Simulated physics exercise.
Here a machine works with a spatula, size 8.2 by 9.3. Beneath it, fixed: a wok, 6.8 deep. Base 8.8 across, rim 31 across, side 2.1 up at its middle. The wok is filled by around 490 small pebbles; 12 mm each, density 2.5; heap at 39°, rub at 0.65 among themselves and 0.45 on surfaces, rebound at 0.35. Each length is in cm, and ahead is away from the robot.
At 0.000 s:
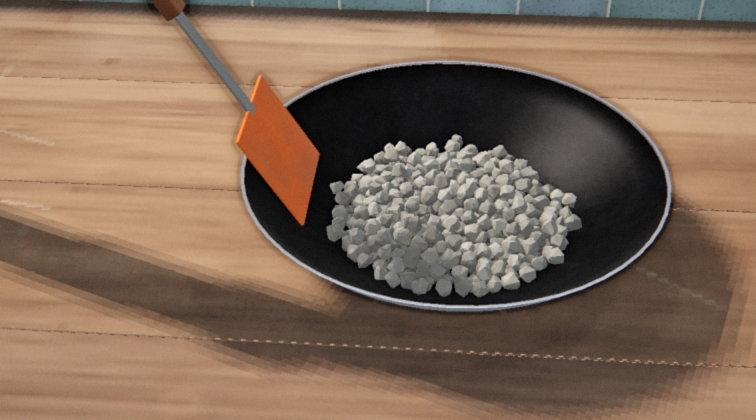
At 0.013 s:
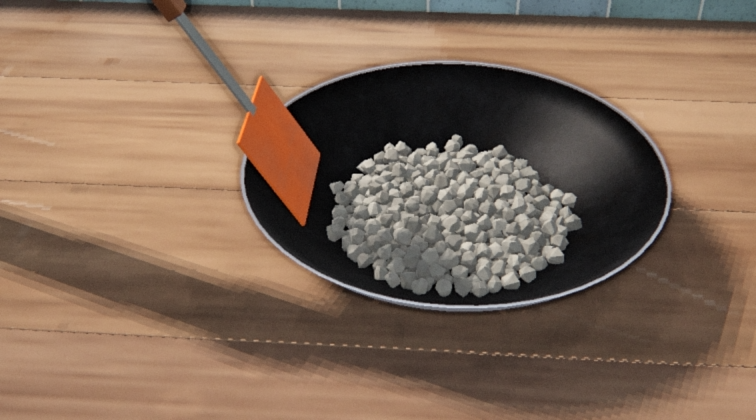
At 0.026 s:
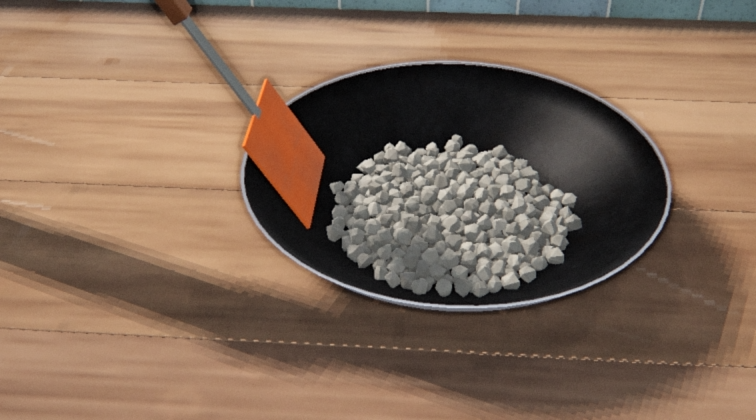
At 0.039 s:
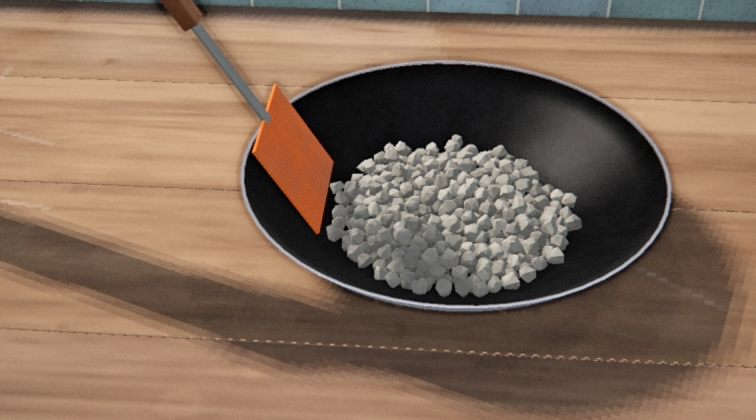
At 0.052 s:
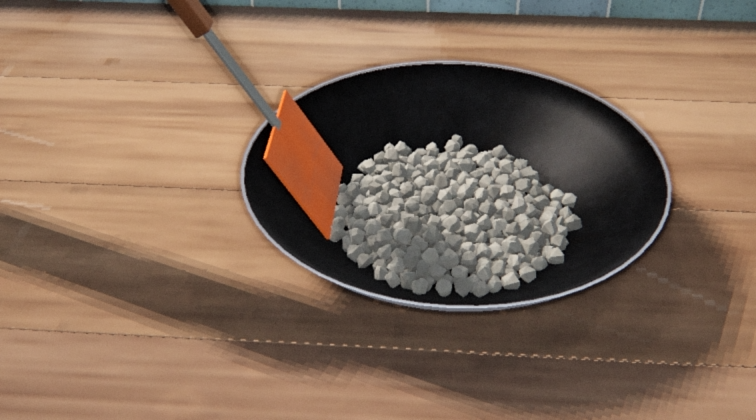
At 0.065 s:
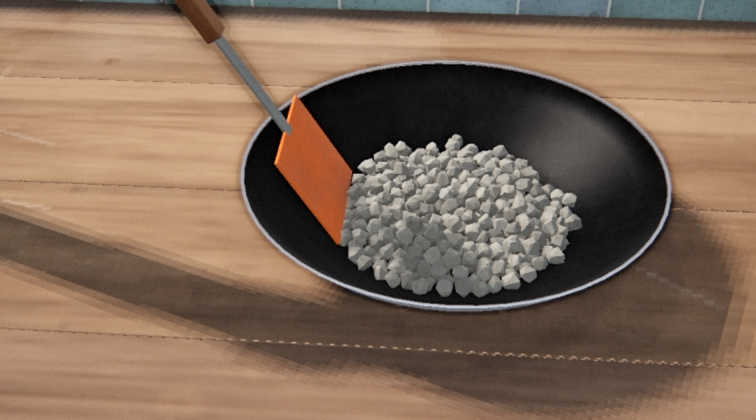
An orange spatula, tilted at the left side of a black wok on a wooden surface, hardly moves at first, then slides right and slightly toward the viewer, pressing into the pile of pale pebbles and nudging its left edge inward.
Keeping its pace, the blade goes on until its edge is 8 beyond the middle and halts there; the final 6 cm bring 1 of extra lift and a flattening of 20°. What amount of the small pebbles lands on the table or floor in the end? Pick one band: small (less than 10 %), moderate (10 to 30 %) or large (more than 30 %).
Moderate.
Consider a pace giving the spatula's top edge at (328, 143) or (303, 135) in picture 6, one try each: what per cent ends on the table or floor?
Some 40 and 25 per cent.
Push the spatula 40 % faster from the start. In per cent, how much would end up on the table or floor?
Near 30 %.
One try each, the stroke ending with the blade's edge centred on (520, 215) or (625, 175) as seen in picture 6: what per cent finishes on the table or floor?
Respectively some 10 and 55 percent end on the table or floor.
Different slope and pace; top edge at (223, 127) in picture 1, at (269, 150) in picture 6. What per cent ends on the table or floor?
Off the vessel, on the table or floor: Some 25 percent.
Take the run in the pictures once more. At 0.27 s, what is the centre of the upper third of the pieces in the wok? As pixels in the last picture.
About pixel (601, 178).
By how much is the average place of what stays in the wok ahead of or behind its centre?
7.0 cm ahead.
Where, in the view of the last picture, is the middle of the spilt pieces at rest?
Around pixel (732, 248).
After 0.17 s, sloping 59°, highest piece 9 above the table; 490 in the wok, 1 on the blade or in flight.
After 0.27 s, sloping 53°, highest piece 13 above the table; 482 in the wok, 9 on the blade or in flight.
After 0.52 s, sloping 39°, highest piece 9 above the table; 396 in the wok, 90 on the table or floor, 5 on the blade or in flight.
After 1.57 s, sloping 39°, highest piece 9 above the table; 395 in the wok, 96 on the table or floor.
At rest, 395 in the wok, 96 on the table or floor. That is 20 % on the table or floor.
